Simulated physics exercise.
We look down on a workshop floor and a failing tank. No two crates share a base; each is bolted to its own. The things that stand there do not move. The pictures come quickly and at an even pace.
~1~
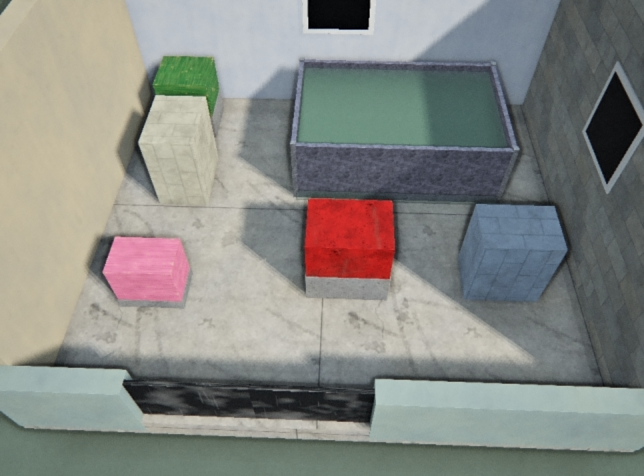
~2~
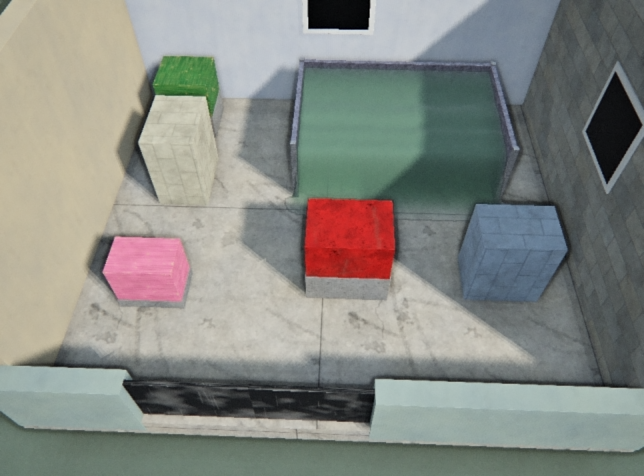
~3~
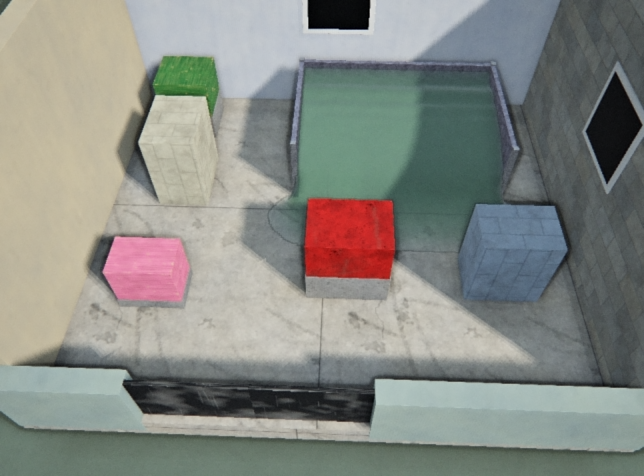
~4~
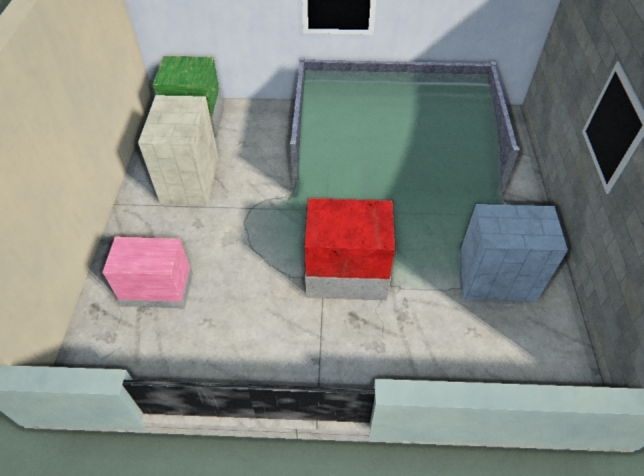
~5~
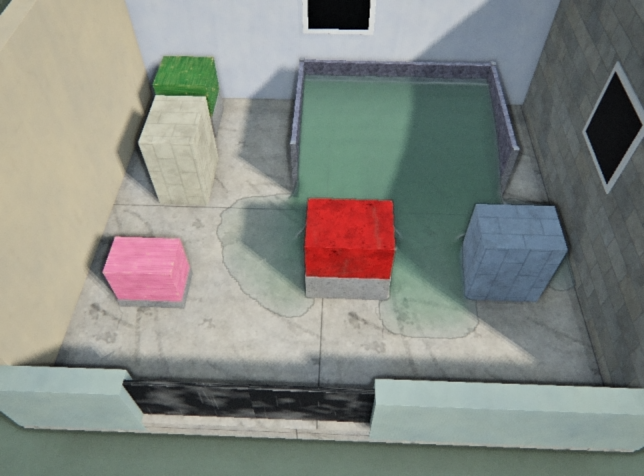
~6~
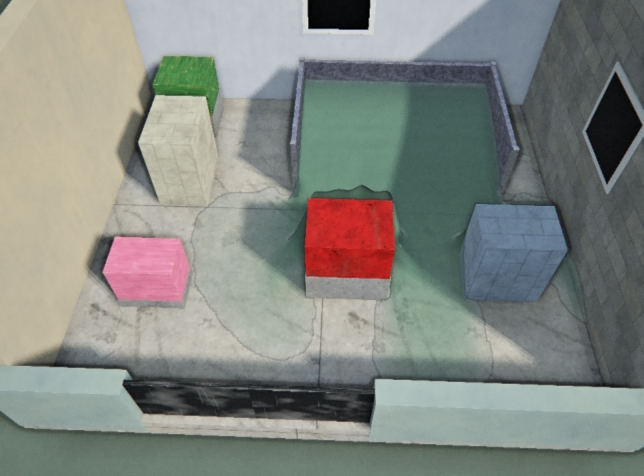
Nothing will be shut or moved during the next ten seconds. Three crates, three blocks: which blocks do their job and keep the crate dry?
Pink crate: Too low, red crate: Too low, green crate: High enough.
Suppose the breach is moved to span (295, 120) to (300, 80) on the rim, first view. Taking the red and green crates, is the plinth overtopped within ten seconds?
Red crate: Untouched; green crate: Overtopped.
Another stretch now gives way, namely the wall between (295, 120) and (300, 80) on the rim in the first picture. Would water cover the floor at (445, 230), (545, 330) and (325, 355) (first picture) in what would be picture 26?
Those three come out moisture-free, moisture-free and soaked, one after another.
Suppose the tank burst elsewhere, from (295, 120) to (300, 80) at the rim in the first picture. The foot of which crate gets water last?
That would be the red-painted one.
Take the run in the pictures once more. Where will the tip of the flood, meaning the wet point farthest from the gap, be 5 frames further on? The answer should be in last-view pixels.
My guess is roughly (78, 396).
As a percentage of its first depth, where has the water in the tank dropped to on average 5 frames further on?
Some 40 per cent.
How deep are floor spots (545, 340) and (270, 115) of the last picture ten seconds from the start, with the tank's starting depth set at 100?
18 and 18 per cent respectively, roughly.
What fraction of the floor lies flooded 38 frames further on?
Roughly 100 %.
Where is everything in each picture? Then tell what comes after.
The open tank at (400, 107) is whole and still, in the first frame.
Water pours out at (398, 179) and has run to (289, 200), in the second frame.
Water pours out at (398, 183) and has run to (278, 224), in the third frame.
Water pours out at (397, 185) and has run to (257, 241), in the fourth frame.
Water pours out at (397, 186) and has run to (569, 278), in the fifth frame.
Water pours out at (397, 186) and has run to (234, 324), in the sixth frame.
A moment on, water covers 60 % of the floor; the pink crate water round its plinth, the red crate water round its plinth, the green crate not reached.
Next, water covers 80 % of the floor; the pink crate water round its plinth, the red crate water round its plinth, the green crate not reached.
Then, water covers 90 % of the floor; the pink crate water round its plinth, the red crate water round its plinth, the green crate water round its plinth.
Later, water covers 100 % of the floor; the pink crate water round its plinth, the red crate water round its plinth, the green crate water round its plinth.
In the end, water covers 100 % of the floor; the pink crate was topped, the red crate was topped, the green crate stayed above the water.
